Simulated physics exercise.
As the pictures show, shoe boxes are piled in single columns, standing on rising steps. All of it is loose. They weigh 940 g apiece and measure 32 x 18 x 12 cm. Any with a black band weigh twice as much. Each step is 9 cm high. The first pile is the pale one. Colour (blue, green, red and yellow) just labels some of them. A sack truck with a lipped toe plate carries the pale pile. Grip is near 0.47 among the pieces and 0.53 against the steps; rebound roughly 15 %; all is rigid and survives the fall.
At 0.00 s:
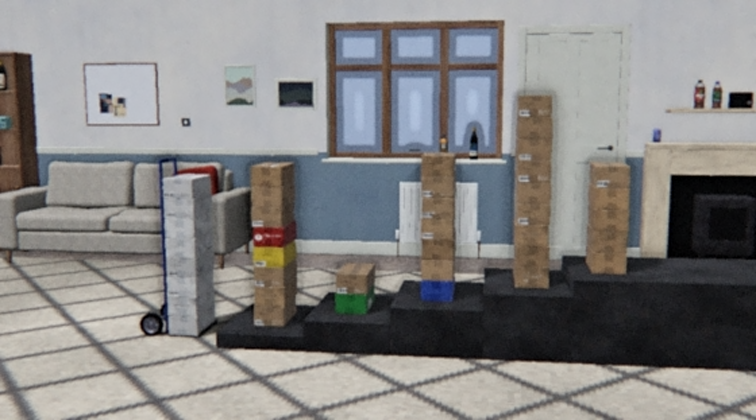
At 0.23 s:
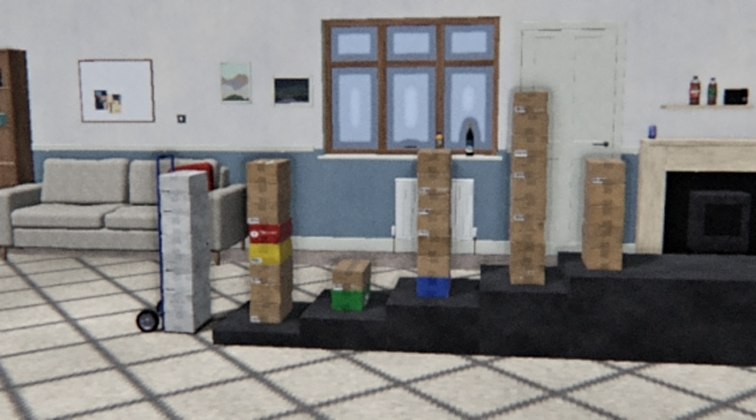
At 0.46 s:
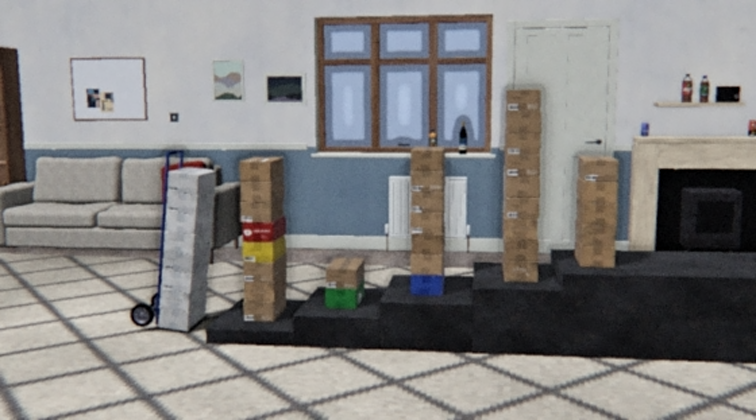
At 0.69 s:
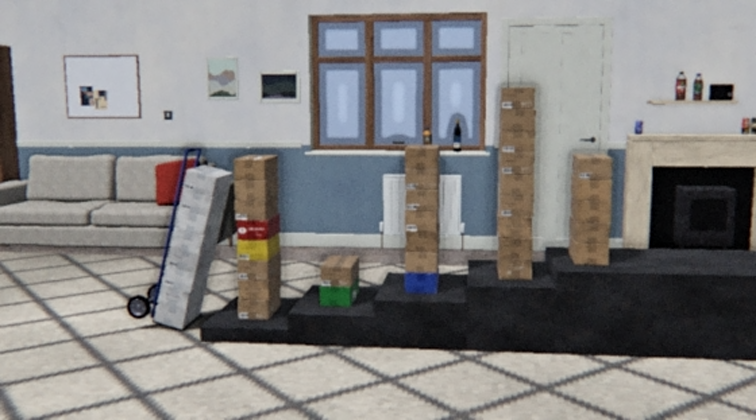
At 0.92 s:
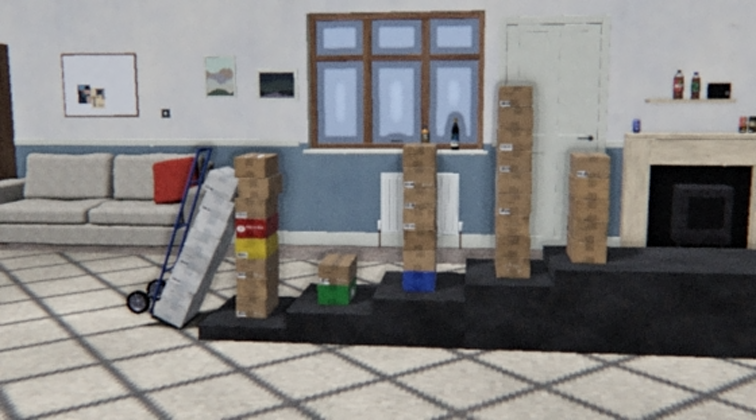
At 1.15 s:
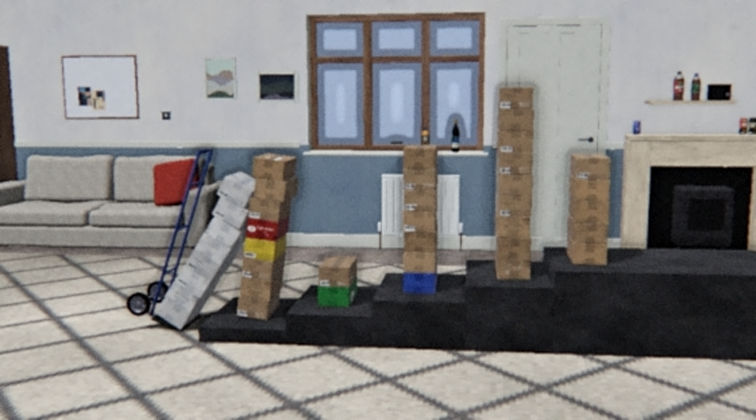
A blue hand truck tilted to the right, tipping its tall stack of pale boxes against the neighbouring brown column with red and yellow boxes, which then leaned right while the other piles stayed put.
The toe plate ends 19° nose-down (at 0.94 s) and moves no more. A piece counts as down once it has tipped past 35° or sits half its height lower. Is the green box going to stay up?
It stays up.
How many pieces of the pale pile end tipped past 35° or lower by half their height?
The count is 8.
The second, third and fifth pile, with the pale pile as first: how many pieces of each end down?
Pieces: Second 8, third 0, fifth 0.
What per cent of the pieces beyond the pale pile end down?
About 25 per cent.
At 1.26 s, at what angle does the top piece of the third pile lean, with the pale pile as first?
Roughly 0° from upright.
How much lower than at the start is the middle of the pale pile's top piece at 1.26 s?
Roughly 10 cm.
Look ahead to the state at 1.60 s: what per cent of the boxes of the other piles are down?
At that moment 25 per cent.
Around 1.26 s, 8 of the pale pile down; none of the 31 other boxes down, 8 disturbed; green box unmoved; red box tipped 12°.
Around 1.44 s, 8 of the pale pile down; none of the 31 other boxes down, 8 disturbed; green box unmoved; yellow box tipped 24°.
Around 1.60 s, 8 of the pale pile down; 8 of the 31 other boxes down; green box unmoved; red box tipped 42°, 10 cm lower.
Around 1.82 s, 8 of the pale pile down; 8 of the 31 other boxes down; green box displaced 11 mm; red box on its side.
Finally (2.6 s), 8 of the pale pile down; 8 of the 31 other boxes down; green box displaced 12 mm; red box on its side; yellow box tipped 27°, 11 cm lower. Seen by the last camera, middles, green box near (340, 290), red box near (360, 244).
